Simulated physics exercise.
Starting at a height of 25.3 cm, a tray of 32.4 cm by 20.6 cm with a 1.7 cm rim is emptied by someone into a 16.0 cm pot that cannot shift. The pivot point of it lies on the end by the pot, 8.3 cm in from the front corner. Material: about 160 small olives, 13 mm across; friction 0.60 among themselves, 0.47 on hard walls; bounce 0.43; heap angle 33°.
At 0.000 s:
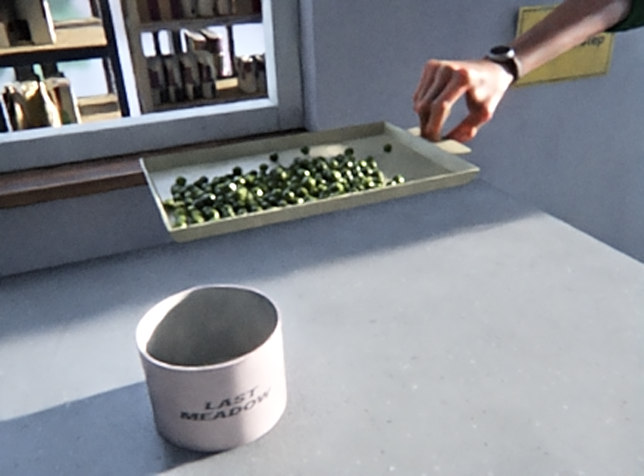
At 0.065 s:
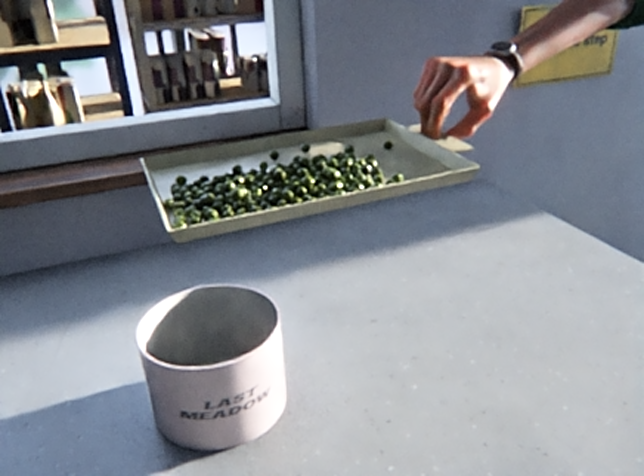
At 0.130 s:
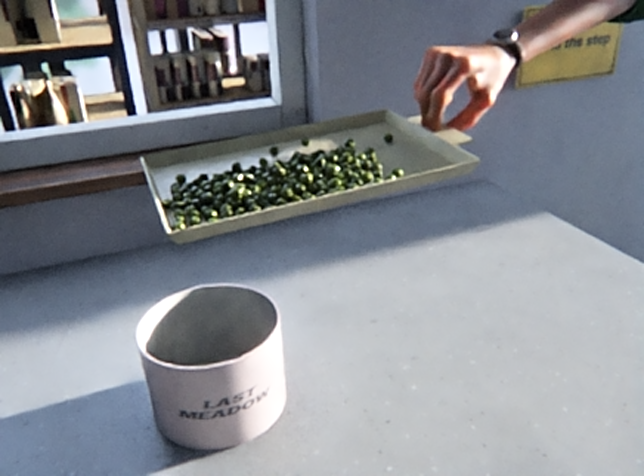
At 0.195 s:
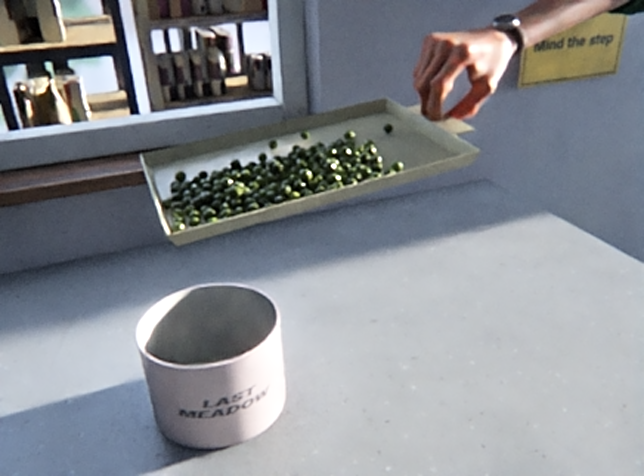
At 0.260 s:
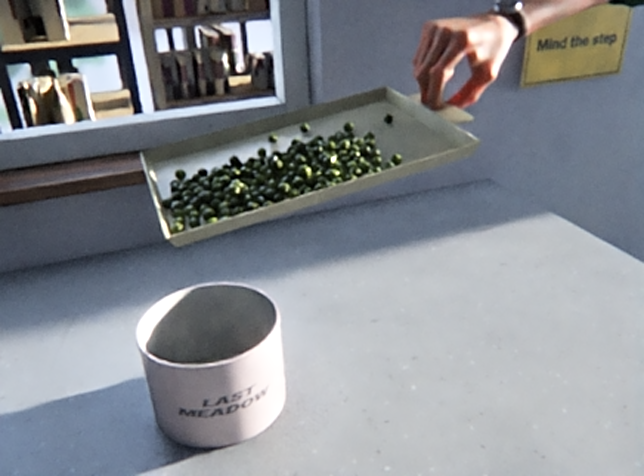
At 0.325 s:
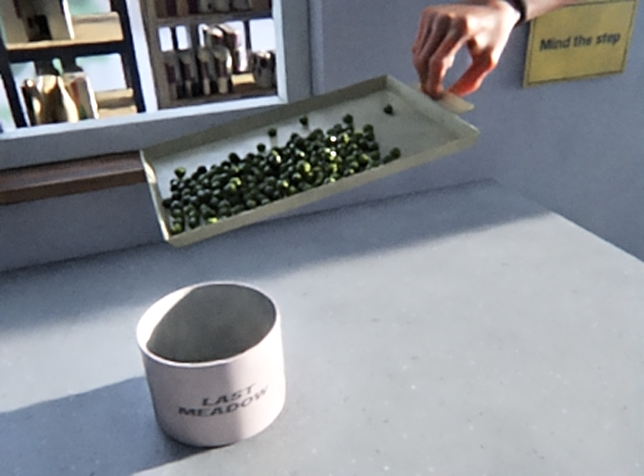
A hand gripping the right end of a shallow tray of small green olives slowly raised that end, slanting the tray down to the left, while a pale pot sat still on the gray surface.
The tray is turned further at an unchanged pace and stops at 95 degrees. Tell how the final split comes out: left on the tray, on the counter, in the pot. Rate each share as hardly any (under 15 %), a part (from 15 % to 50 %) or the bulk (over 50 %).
Left on the tray: Hardly any; counter: The bulk; pot: A part.
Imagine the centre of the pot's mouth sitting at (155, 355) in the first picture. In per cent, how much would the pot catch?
I'd put it at around 95 per cent.
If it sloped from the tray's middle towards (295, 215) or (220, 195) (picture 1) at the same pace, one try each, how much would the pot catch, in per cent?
I'd put it at about 60 per cent for the first tilt and about 15 per cent for the second.
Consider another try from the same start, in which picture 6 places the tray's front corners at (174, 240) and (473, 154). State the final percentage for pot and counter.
Pot 60; counter 40.
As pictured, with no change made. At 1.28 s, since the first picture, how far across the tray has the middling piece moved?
I'd say close to 2 centimetres.
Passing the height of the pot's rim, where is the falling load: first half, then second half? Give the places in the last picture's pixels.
Roughly (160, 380) to begin with, later roughly (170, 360).
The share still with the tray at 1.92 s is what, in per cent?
Reading: Approx. 30%.
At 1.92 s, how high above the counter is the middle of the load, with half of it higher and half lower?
About 12 cm.
Then, at 1.28 s, tilt 50 degrees; the tray holds 100 %, the pot 0 %.
Then, at 1.92 s, tilt 76 degrees; the tray holds 30 %, the pot 10 %.
After 2.60 s, tilt 95 degrees; the tray holds 0 %, the pot 35 %.
At rest (3.0 s), tray 0 %, counter 65 %, pot 35 %.
